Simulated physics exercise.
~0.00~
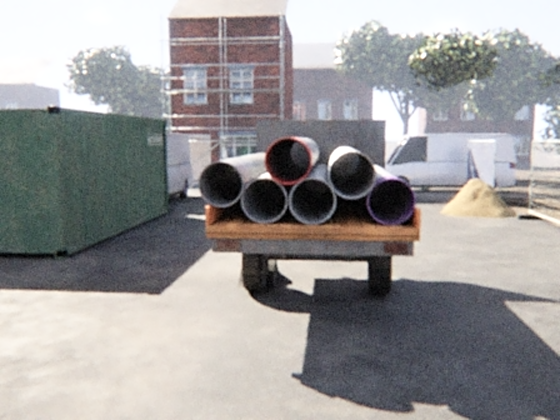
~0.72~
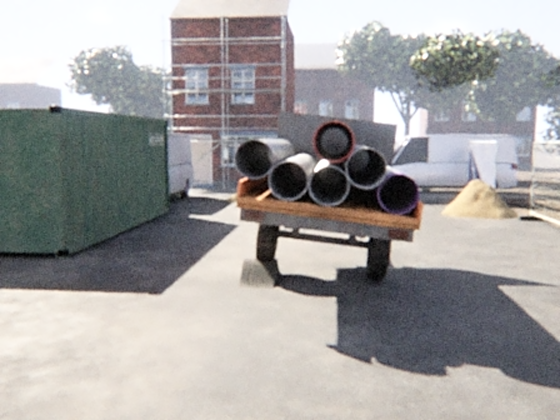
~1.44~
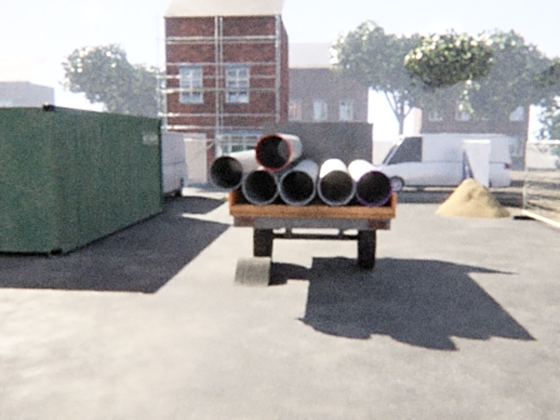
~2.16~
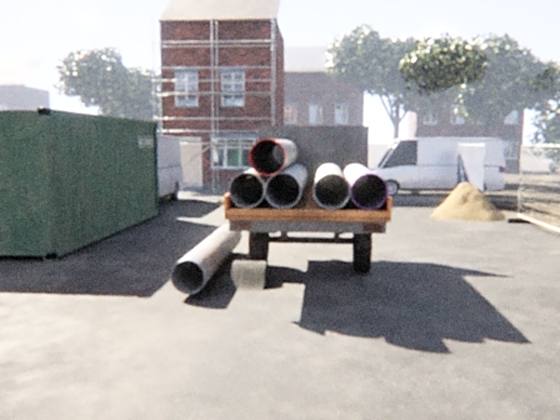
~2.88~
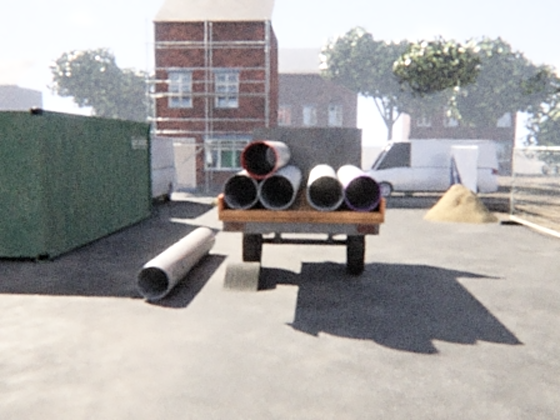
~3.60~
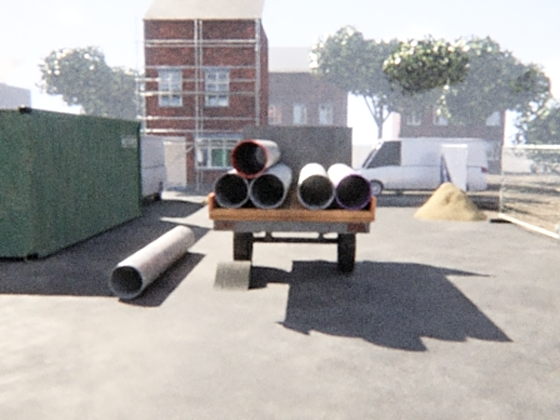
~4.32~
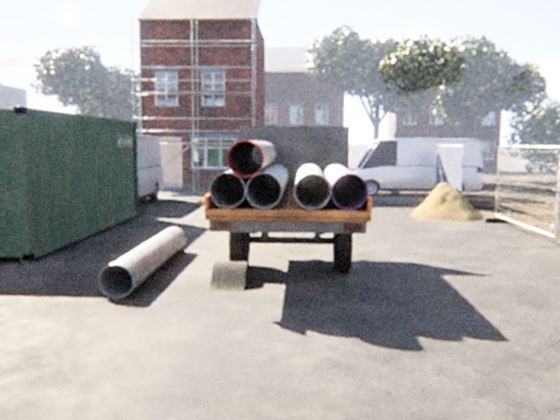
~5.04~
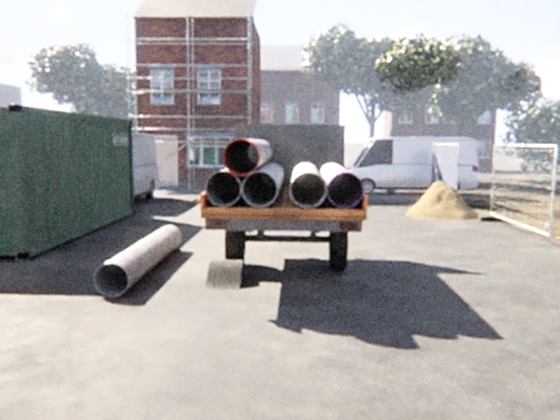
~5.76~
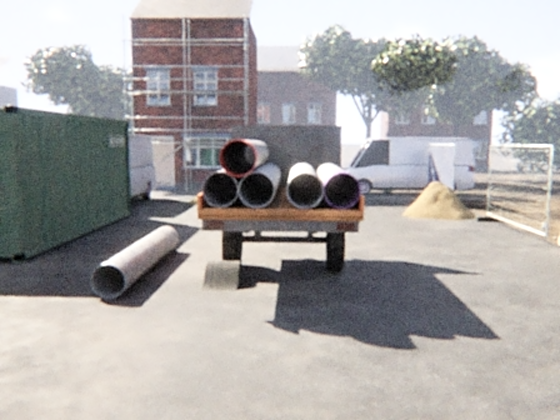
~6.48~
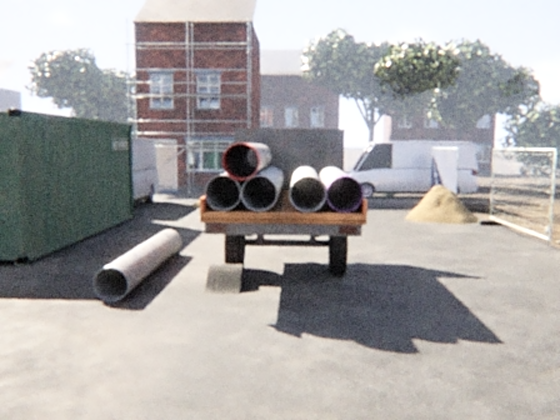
An orange flat trailer, seen from behind in a sunlit yard, carries six hollow pipes stacked end-on, with a red-rimmed one on top and a purple-rimmed one at the right. A green container stands at left, with a scaffolded brick building, a white van and a sand pile beyond. The trailer tilts as its left wheel rides over a hump, and the load shifts right. As it levels, the pipes roll back left and one grey pipe drops off the left side, settling on the ground. The red pipe ends resting on others at the left, and the purple stays on the deck at right.
